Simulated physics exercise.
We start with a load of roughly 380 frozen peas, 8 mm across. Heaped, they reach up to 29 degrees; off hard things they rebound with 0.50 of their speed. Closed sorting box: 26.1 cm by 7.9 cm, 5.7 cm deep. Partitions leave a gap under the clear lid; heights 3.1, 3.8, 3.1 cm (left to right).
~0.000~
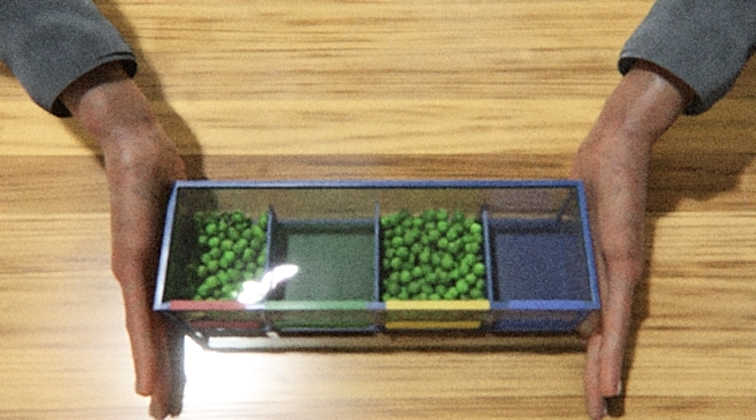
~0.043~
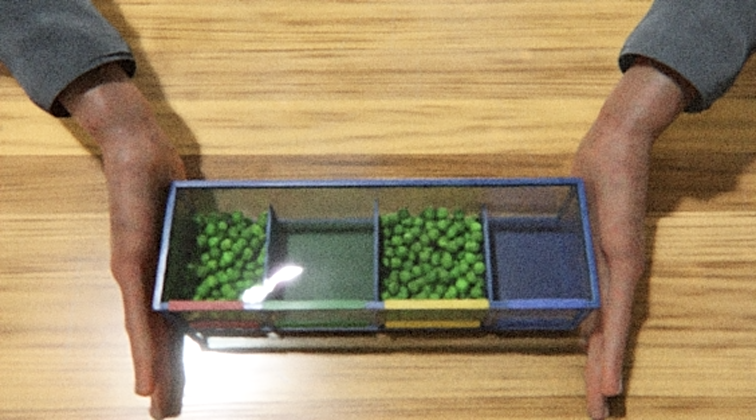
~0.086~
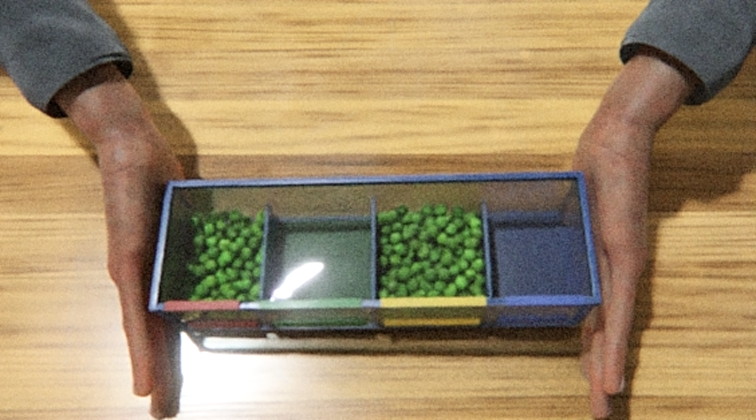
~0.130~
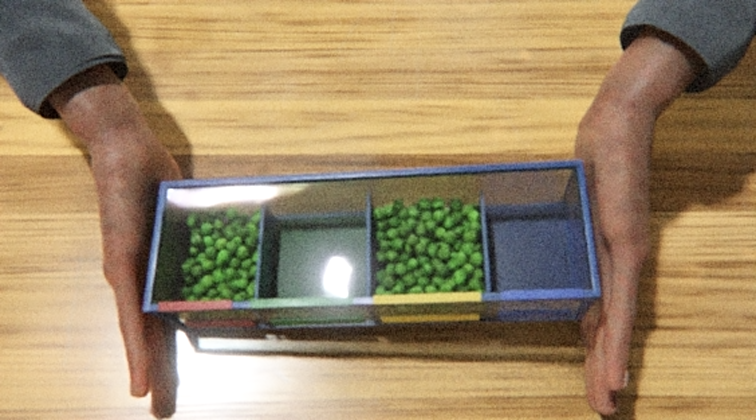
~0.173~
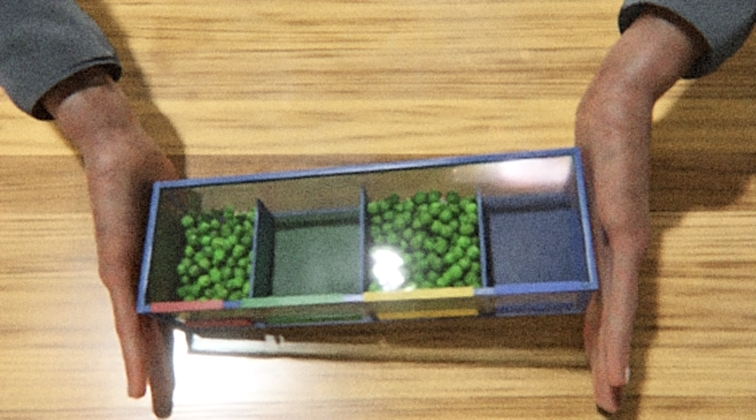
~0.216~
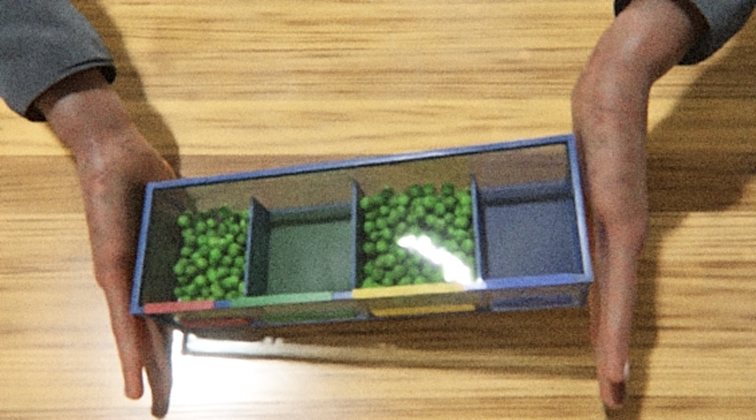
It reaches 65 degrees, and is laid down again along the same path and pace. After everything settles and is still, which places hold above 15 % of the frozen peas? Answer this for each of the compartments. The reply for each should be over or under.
For red compartment it is over, for blue compartment it is under, for green compartment it is under, for yellow compartment it is over.
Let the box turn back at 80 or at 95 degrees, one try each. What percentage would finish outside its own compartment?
Some 20 and 35 per cent.
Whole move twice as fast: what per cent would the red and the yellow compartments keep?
The red compartment would end with 40 per cent and the yellow one with 50 per cent.
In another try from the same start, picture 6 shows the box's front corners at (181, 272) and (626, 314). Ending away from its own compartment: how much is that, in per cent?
It would come to roughly 30 percent.
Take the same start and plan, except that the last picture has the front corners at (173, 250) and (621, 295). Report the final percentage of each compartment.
Final shares, in per cent - red: 25, blue: 15, green: 10, yellow: 50.
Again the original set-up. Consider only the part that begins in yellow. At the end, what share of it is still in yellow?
About 80 in a hundred.
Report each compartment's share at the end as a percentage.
Red 40, blue 0, green 5, yellow 50.
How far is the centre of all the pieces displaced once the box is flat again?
It moves around 2.0 centimetres.
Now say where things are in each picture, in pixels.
Box tilt 0 degrees, front corners at (162, 304) and (592, 303); red 40 %, yellow 60 %, in the first frame.
Box tilt 1 degrees, front corners at (161, 304) and (592, 302), in the second frame.
Box tilt 3 degrees, front corners at (158, 305) and (593, 298), in the third frame.
Box tilt 6 degrees, front corners at (152, 305) and (592, 291), lowest corner left front, in the fourth frame.
Box tilt 10 degrees, front corners at (145, 307) and (590, 283), lowest corner left front, in the fifth frame.
Box tilt 14 degrees, front corners at (139, 308) and (584, 276), lowest corner left front; red 40 %, yellow 60 %. Its pace works out near 90 degrees a second, in the sixth frame.
Then, at 0.88 s, tilt 65 degrees; red 40 %, green 5 %, yellow 60 %.
After 1.33 s, tilt 27 degrees; red 40 %, green 5 %, yellow 50 %.
After 1.85 s, tilt 0 degrees; red 40 %, green 5 %, yellow 50 %.
In the end, at 2.3 s, red 40 %, blue 0 %, green 5 %, yellow 50 %.
